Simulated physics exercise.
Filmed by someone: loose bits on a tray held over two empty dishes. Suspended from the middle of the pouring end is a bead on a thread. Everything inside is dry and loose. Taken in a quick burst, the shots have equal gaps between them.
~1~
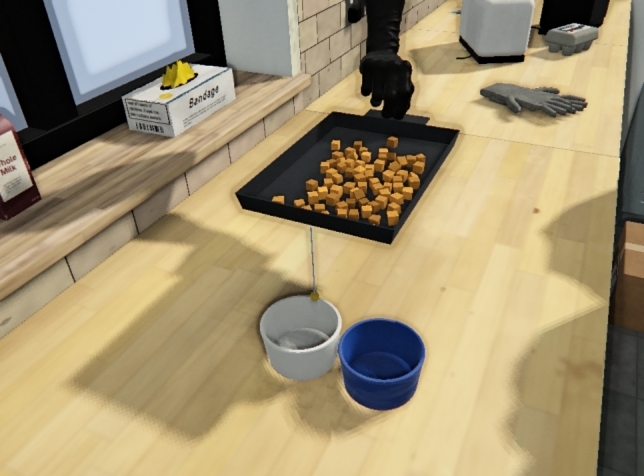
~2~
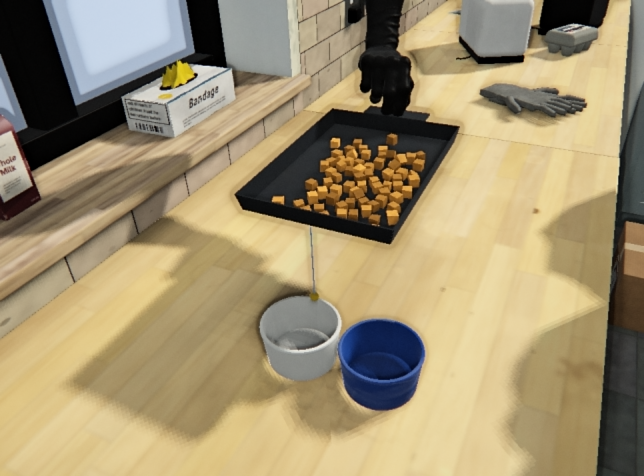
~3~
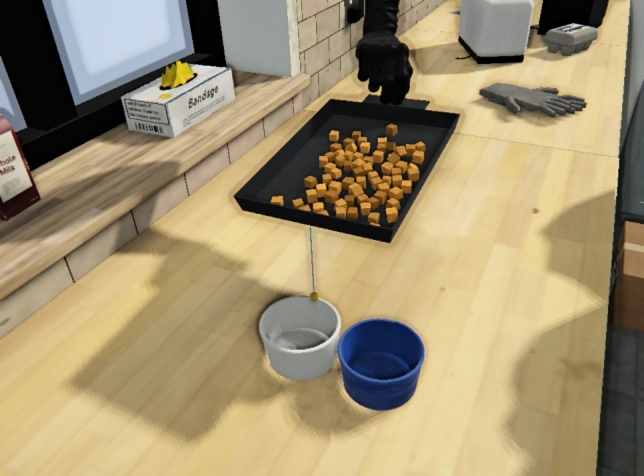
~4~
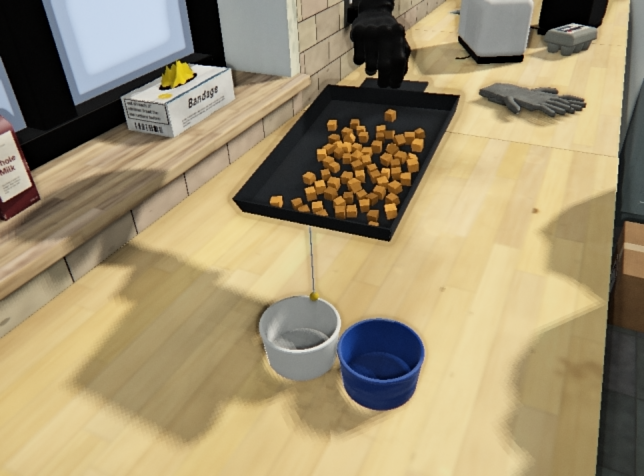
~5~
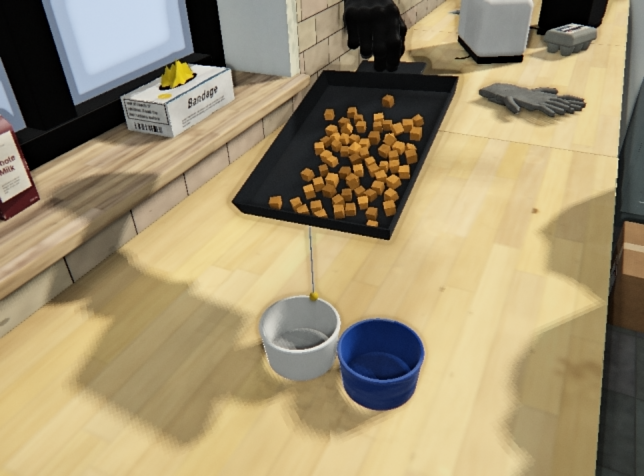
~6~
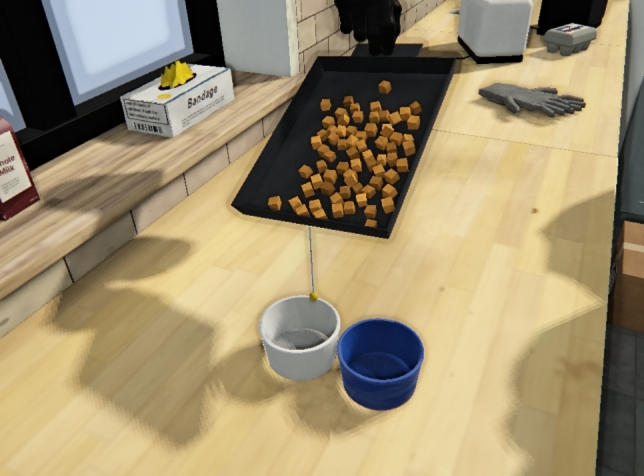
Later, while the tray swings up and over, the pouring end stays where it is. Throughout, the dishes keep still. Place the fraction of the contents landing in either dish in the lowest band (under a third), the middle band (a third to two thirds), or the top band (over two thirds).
It goes in the lowest band.
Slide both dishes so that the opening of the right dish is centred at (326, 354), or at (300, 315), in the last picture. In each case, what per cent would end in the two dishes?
70 % and 40 %.
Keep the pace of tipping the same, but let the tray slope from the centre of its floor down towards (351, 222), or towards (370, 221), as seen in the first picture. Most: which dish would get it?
So, first the one on the right side, and second the one on the right side.
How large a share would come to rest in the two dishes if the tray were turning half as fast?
That works out at roughly 20 per cent.
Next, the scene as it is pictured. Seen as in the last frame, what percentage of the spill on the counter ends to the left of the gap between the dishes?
Reading: Around 90 %.
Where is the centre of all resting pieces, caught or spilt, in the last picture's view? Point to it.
Around (250, 386).
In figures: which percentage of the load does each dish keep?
Final share: Left dish at 20 per cent, right dish at 0 per cent.
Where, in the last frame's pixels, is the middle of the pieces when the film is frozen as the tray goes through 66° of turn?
I'd mark the middle close to (302, 196).
Just after the last frame, tray tipped steeply; almost all on the tray; just a few in the air.
A moment on, tray tipped past a quarter turn; the larger part on the tray; just a few in the left dish; about a tenth outside both.
Further on, tray tipped past a quarter turn; roughly a quarter in the left dish; the larger part outside both.
When it is over, tray tipped past a quarter turn; not one in the right dish; roughly a quarter in the left dish; the larger part outside both.
